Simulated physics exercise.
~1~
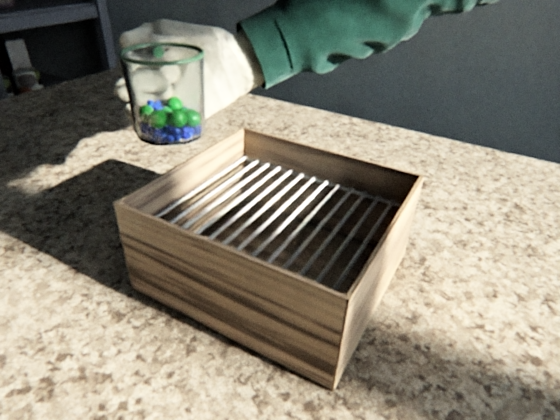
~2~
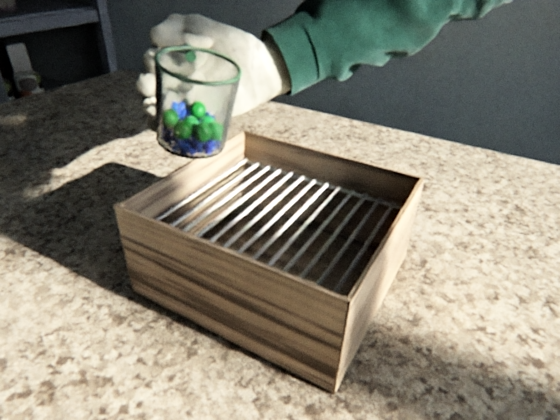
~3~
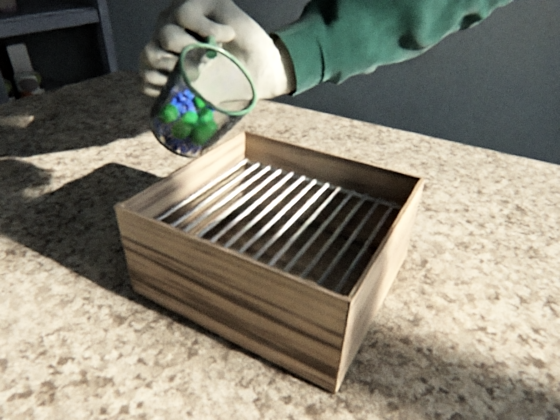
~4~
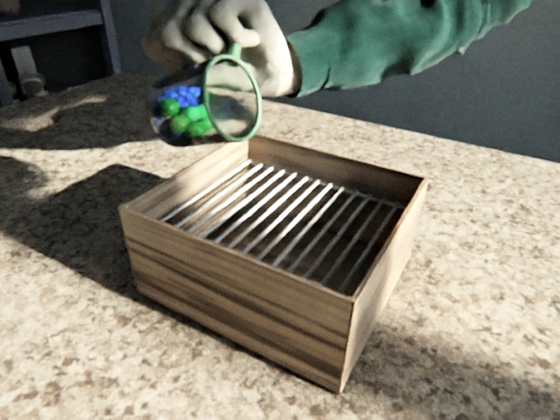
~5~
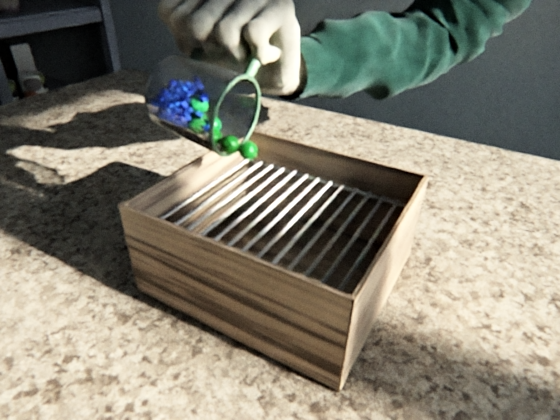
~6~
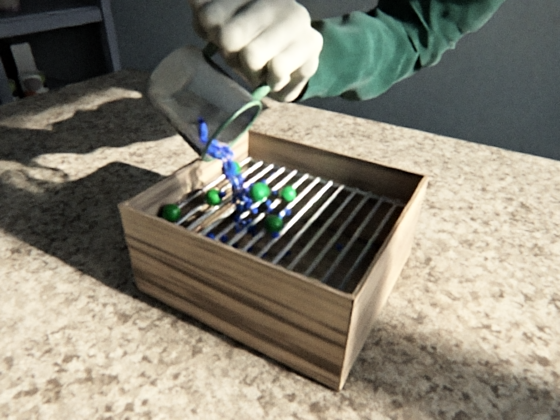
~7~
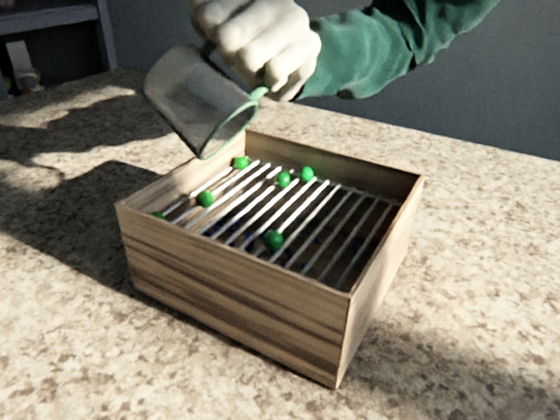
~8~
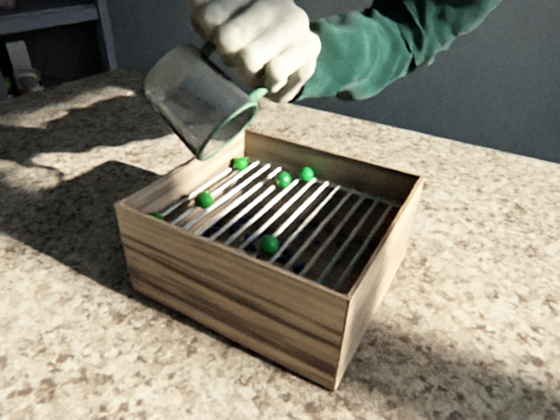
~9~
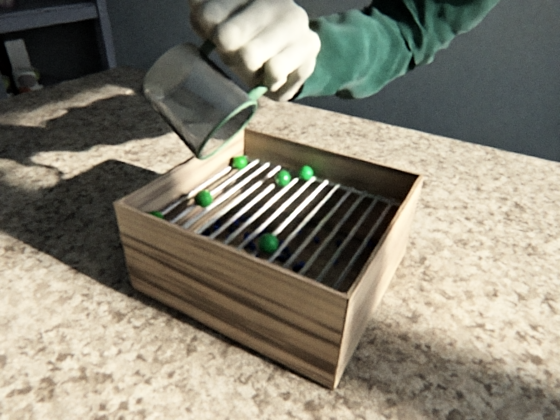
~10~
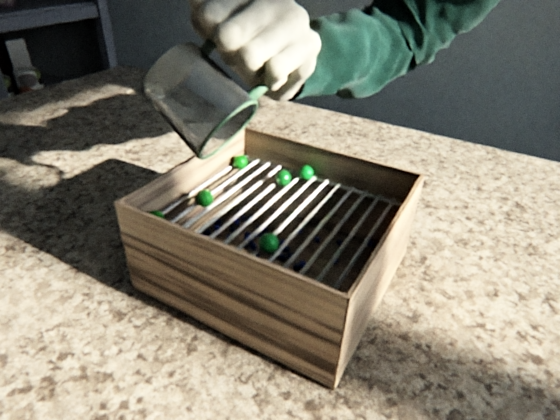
A gloved hand tips a cup over a box, and only green balls stay on the grille.
